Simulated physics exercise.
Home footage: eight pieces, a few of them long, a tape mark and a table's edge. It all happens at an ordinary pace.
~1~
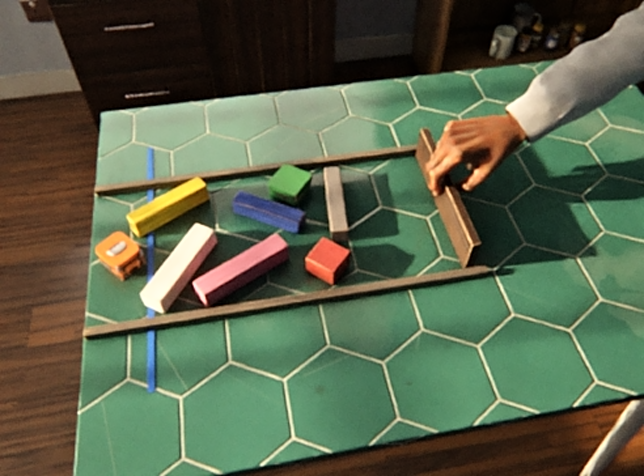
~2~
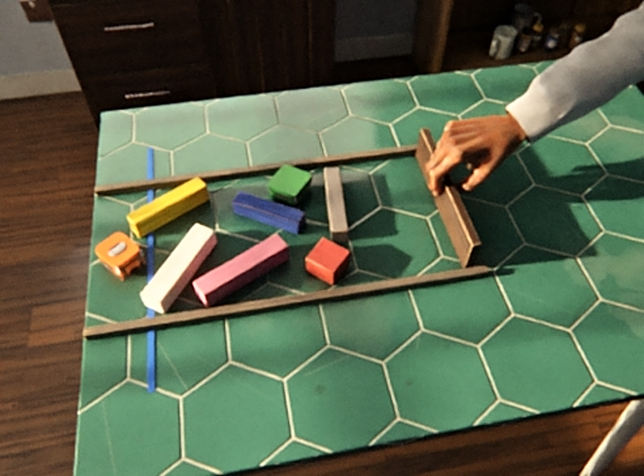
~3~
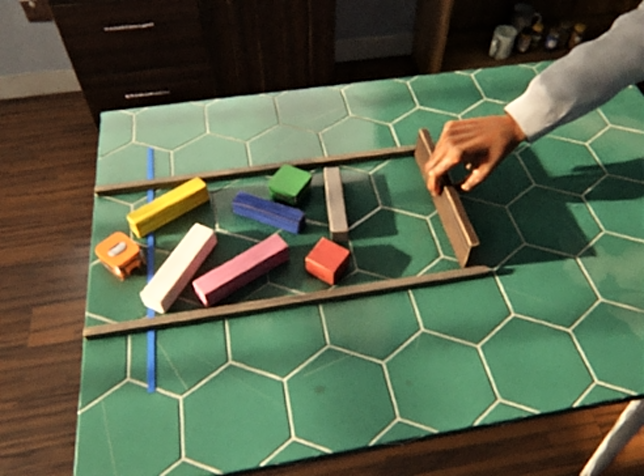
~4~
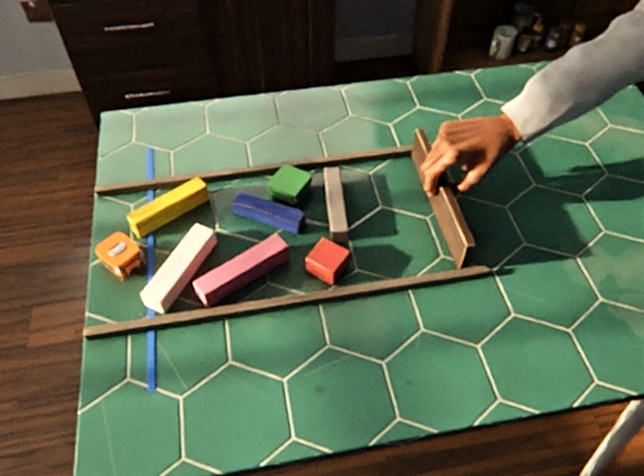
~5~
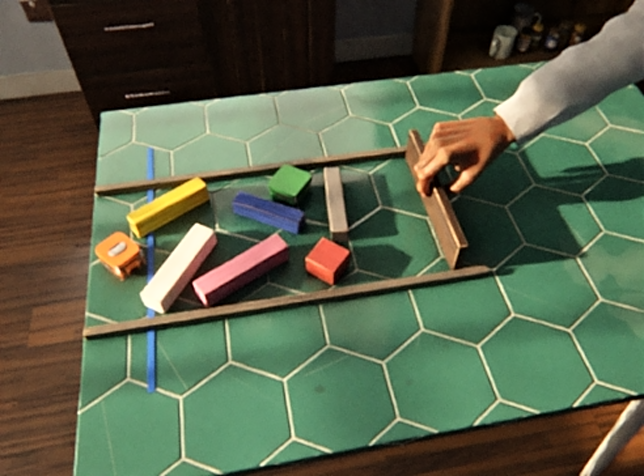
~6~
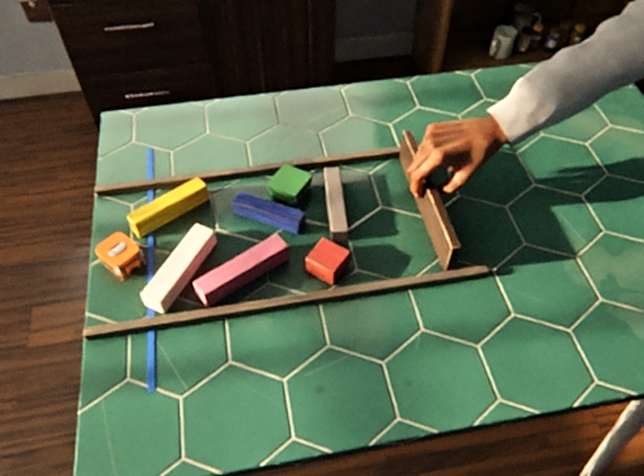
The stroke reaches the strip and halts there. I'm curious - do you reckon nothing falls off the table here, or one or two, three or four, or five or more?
Pieces that go over the edge: Either three or four.
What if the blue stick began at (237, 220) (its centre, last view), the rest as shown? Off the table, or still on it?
As for the blue stick, it keeps its place.
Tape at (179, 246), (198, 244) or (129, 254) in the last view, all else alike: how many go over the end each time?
In order, the counts are 0, 0 and 6.
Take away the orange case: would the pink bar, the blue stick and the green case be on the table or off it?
Pink bar still up, blue stick still up, green case still up.
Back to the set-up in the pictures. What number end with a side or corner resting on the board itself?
It touches 2.
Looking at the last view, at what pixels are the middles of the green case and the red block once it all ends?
Listed as asked: First (109, 208), and then (125, 298).
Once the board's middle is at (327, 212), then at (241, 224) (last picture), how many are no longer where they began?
So 3, and at the other place 7.
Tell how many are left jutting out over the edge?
The overhang total is 3.
Early on, none off yet; orange case at rest near (120, 256); yellow stick at rest near (169, 207); white stick at rest near (181, 267).
Finally, the number that fall off is three or four; lost, white stick, yellow stick and orange case.
